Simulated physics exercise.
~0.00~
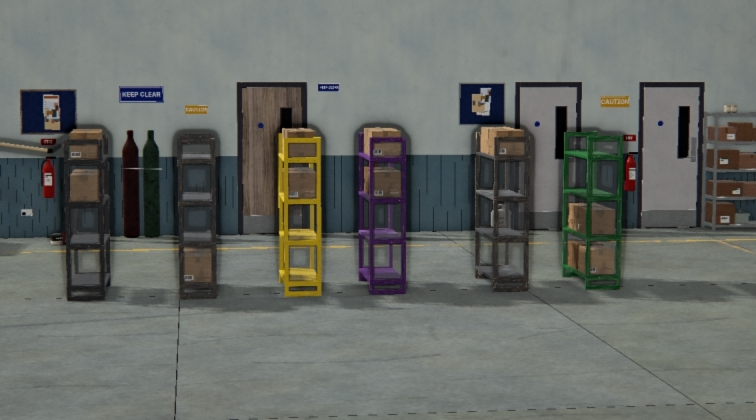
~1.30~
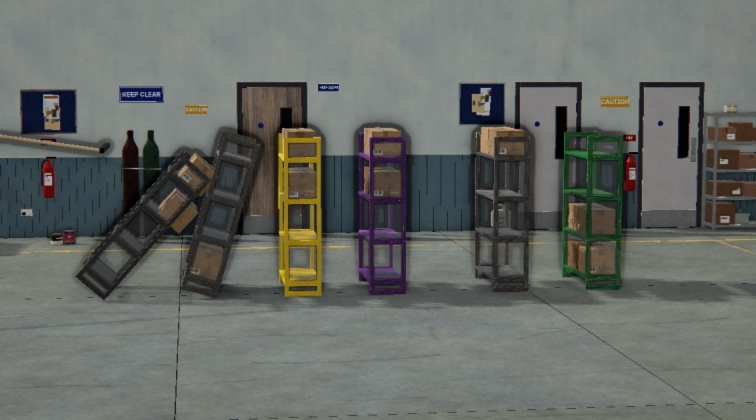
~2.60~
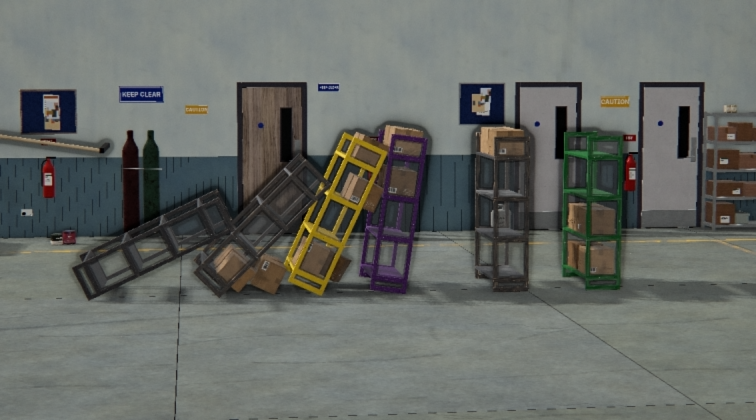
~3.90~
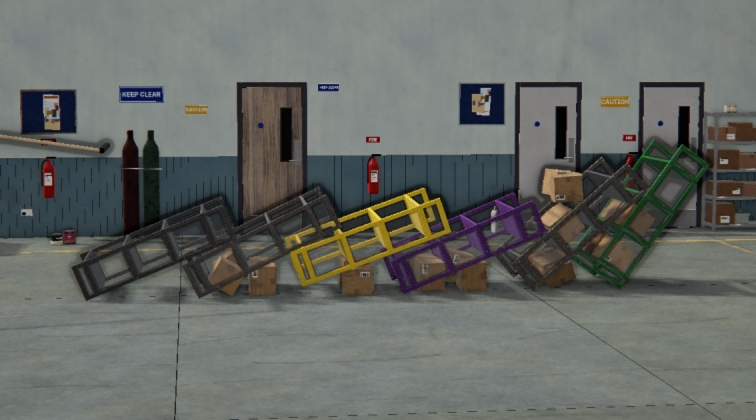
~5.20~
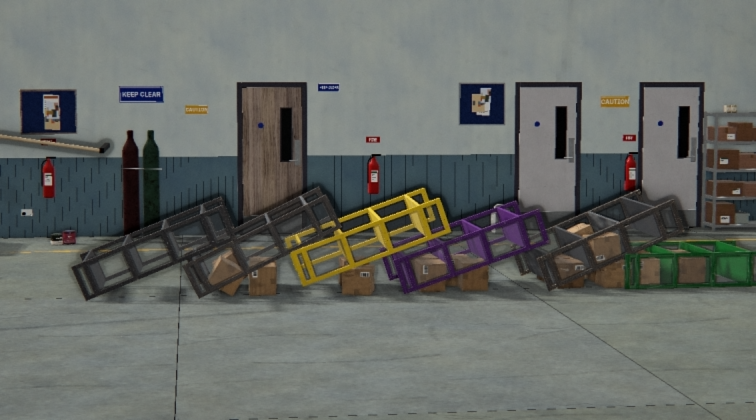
A grey shelf unit at the far left of a row of six tips to the right in a workshop with a concrete floor, seen from the front by a still camera. Beside it stand another grey unit, a yellow one, a purple one, a third grey one and a green one at the far right, most holding cartons. The first leans into its neighbour, which topples against the yellow unit, and that tilts into the purple one. Cartons slide out as the fall spreads rightward. Finally the green unit lies flat, while the others rest slanted in an overlapping line, none left standing.
